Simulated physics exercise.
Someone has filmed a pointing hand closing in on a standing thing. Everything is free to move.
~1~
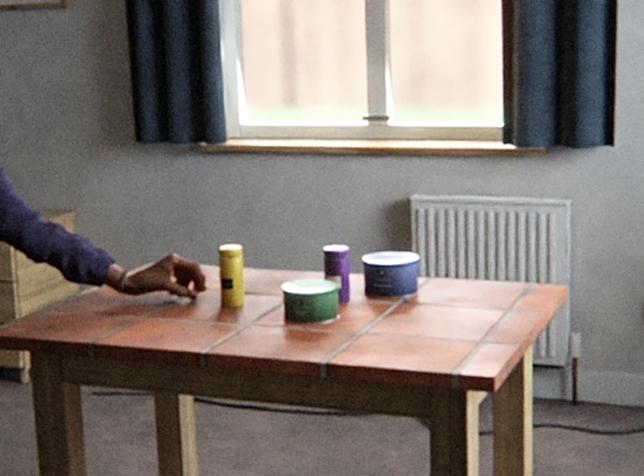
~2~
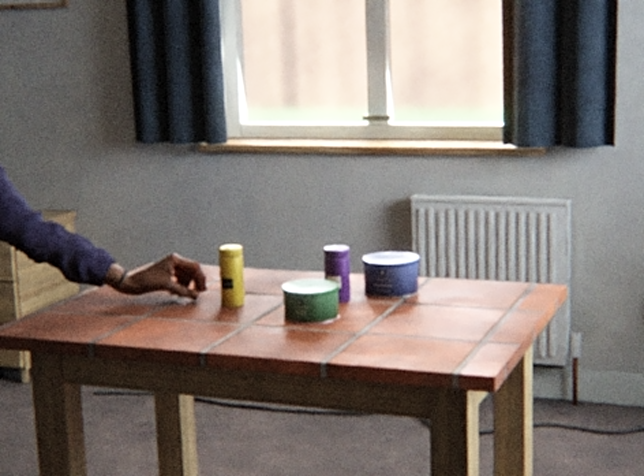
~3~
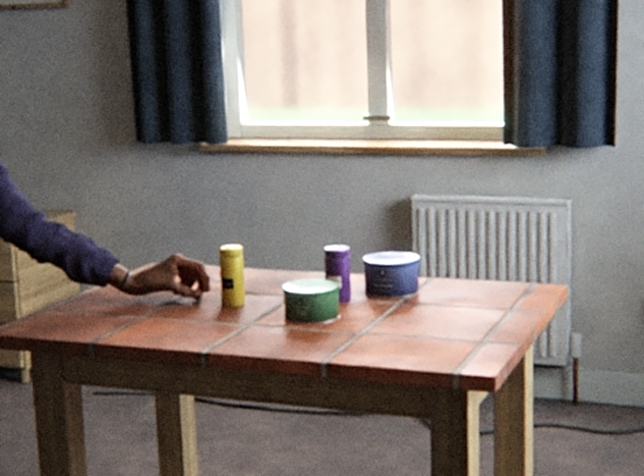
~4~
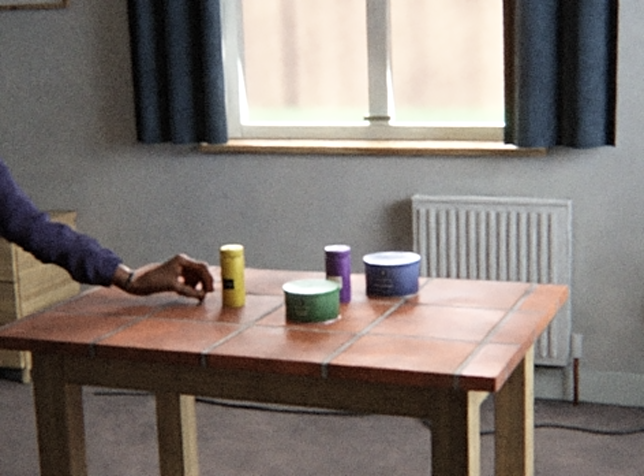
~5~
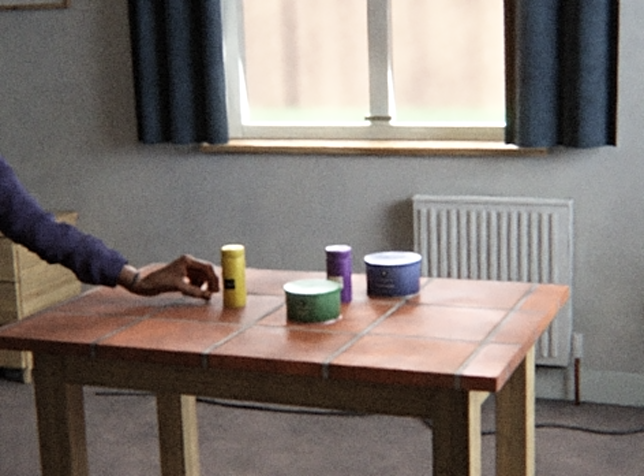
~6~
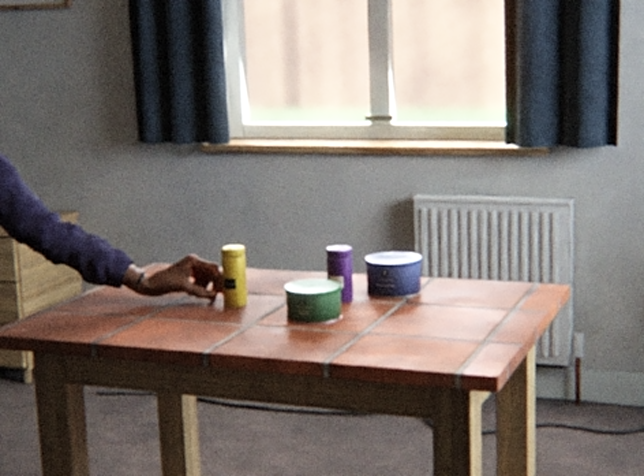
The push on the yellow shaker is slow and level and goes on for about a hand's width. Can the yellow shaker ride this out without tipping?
The yellow shaker is still upright.
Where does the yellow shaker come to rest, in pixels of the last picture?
Around (289, 279).
Then, 0.30 s later than the last frame, yellow shaker moved about its own width near (247, 277).
Then, 0.60 s later than the last frame, yellow shaker moved about its own width near (266, 278).
Then, 1.00 s later than the last frame, yellow shaker moved well along near (289, 279).
When it is over, moved from the start, yellow shaker. End places, in pixels of the last picture, yellow shaker near (289, 279).
